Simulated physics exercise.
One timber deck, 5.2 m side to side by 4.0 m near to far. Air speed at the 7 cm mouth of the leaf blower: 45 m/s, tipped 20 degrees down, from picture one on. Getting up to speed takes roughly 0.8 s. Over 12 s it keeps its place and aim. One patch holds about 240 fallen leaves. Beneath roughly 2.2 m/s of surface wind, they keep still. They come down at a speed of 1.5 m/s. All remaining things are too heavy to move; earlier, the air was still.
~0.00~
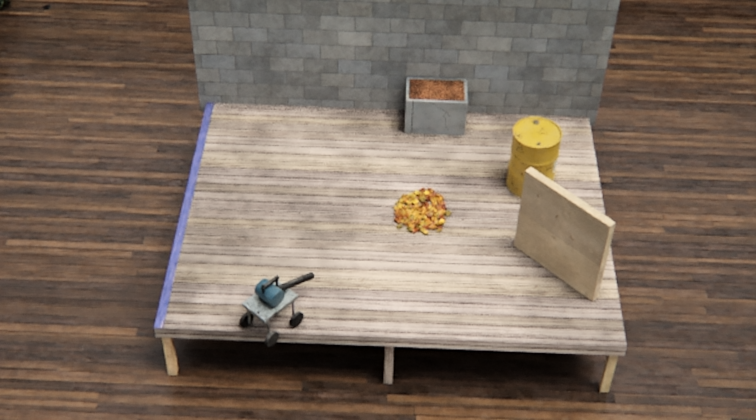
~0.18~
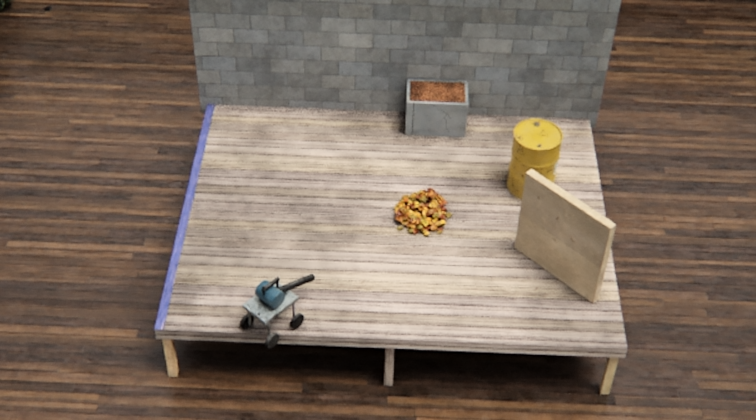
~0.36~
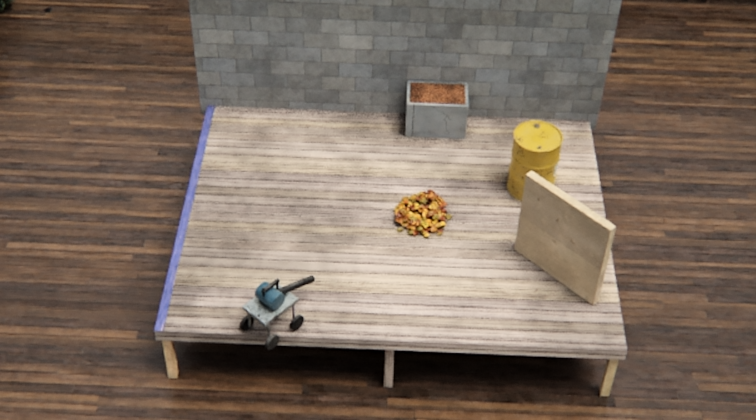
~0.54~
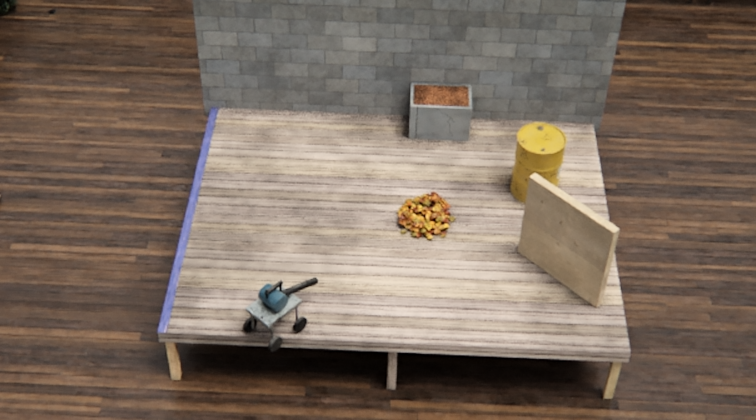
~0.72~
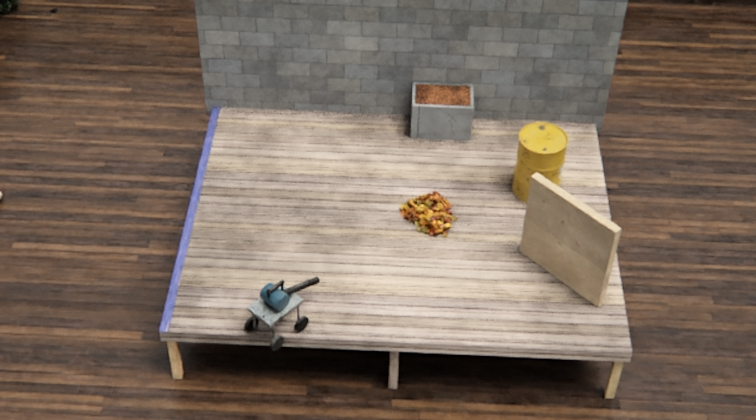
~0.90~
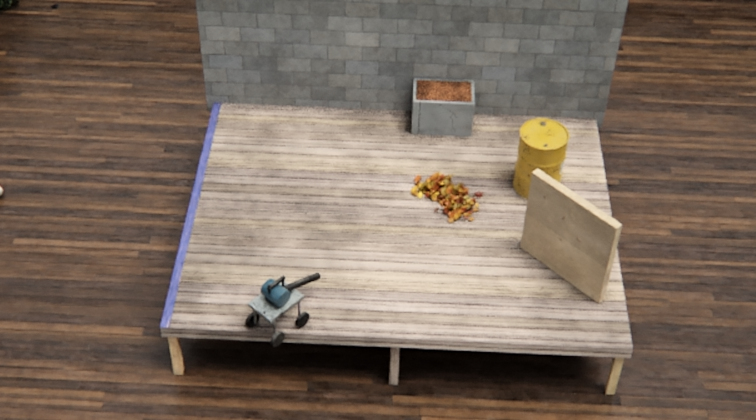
Fallen leaves lie still in a pile, then spread rightward across the timber deck.
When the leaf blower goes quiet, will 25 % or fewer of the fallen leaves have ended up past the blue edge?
The blower pushes only up to a quarter past that edge.
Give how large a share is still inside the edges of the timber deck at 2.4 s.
I reckon some 80 %.
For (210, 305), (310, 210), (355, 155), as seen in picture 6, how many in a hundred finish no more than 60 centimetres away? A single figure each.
First spot near 0 %, second near 0 %, third near 0 %.
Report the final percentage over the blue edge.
Result: Close to 0 in a hundred.
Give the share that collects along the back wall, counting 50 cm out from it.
30 per cent.
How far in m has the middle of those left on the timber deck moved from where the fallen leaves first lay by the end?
2.2 m.
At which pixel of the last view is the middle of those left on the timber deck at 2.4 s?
Somewhere about (537, 120), I'd say.
After 2.4 s the count stands so, 0 % are over the blue edge; the middle of those still in play is near (541, 116).
After 3.8 s the count stands so, 0 % are over the blue edge; the middle of those still in play is near (533, 120).
After 6.6 s the count stands so, 0 % are over the blue edge; the middle of those still in play is near (520, 119).
After 12.0 s, at the end, 0 % are over the blue edge; the middle of those still in play is near (522, 118).
